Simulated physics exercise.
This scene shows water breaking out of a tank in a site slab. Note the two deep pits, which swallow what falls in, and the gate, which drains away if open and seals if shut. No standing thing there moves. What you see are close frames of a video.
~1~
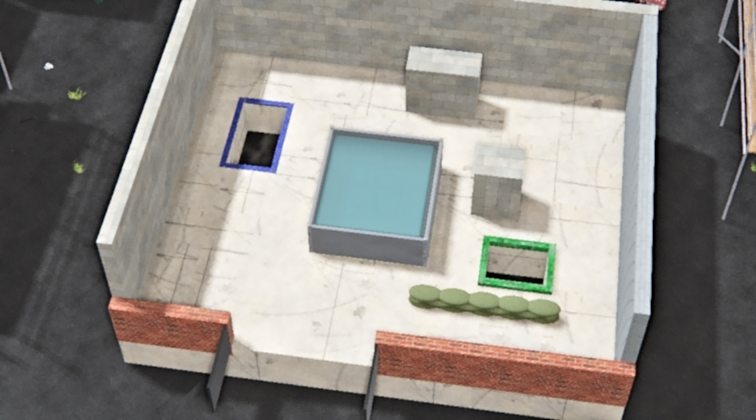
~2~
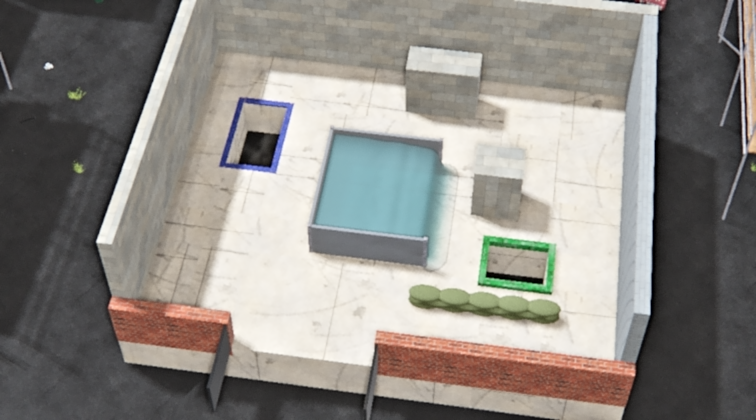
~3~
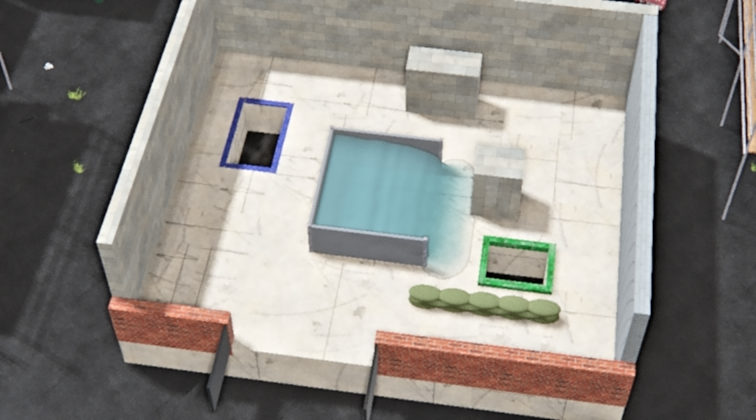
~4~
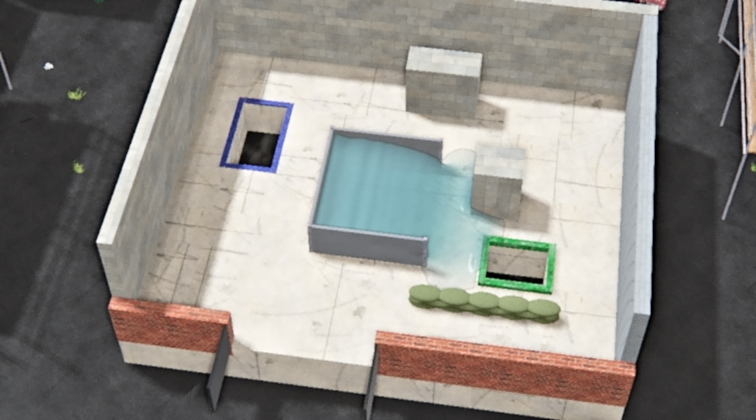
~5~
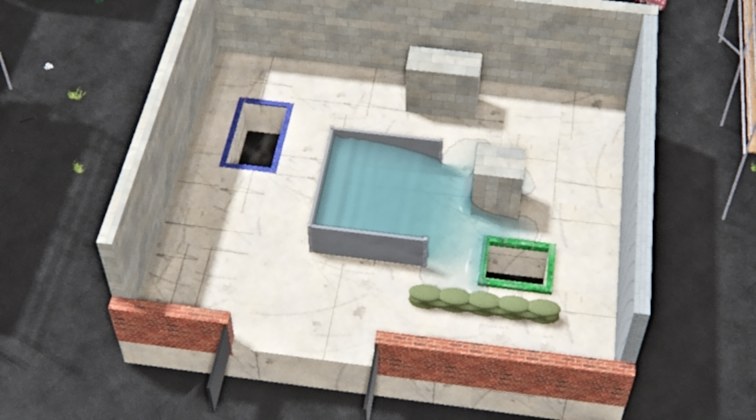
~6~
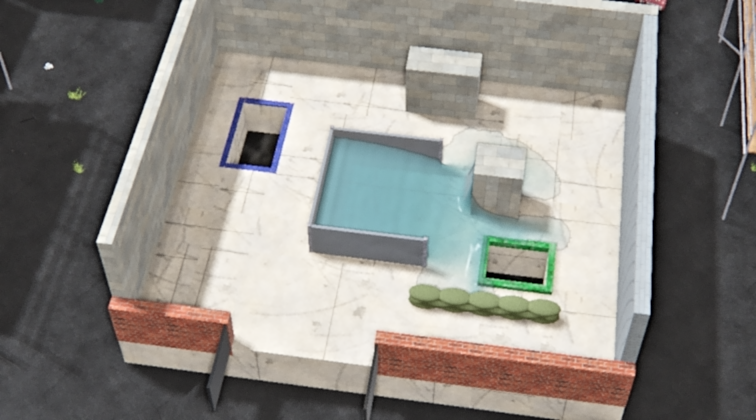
The footage shows a tank of water in a walled yard opening along its right side, water pouring out across the pale slab, then spreading around a grey block and beside a green-edged pit near a low hedge.
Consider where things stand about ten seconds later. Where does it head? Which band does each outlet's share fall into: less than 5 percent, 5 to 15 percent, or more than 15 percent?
Shares: The gate, less than 5 percent; the green pit, more than 15 percent; the blue pit, less than 5 percent.
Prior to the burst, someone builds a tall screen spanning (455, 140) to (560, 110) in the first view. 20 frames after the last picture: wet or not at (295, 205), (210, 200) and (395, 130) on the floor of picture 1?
First spared, second spared, third submerged.
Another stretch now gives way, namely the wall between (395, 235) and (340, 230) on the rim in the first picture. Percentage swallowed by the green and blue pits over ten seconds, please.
Green: 0 percent; blue: 0 percent.
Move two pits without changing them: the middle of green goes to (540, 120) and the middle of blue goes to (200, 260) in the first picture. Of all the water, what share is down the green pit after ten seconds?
Per cent: Green 10.
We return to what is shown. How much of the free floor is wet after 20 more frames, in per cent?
Close to 45 %.
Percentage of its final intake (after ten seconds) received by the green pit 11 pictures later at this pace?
Roughly 70 %.
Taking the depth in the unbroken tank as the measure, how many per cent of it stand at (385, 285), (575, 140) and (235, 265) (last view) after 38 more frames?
Going in order, roughly 4, 14 and 2 %.
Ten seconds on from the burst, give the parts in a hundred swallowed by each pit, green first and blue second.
Around 20 per cent, then around 4 per cent.
A moment on, water covers 25 % of the floor; the gate 0 %, the green pit 8 %, the blue pit 0 %.
Next, water covers 35 % of the floor; the gate 0 %, the green pit 14 %, the blue pit 0 %.
Then, water covers 45 % of the floor; the gate 0 %, the green pit 18 %, the blue pit 0 %.
Later, water covers 70 % of the floor; the gate 0 %, the green pit 19 %, the blue pit 0 %.
In the end, water covers 90 % of the floor; the gate 2 %, the green pit 20 %, the blue pit 3 %.
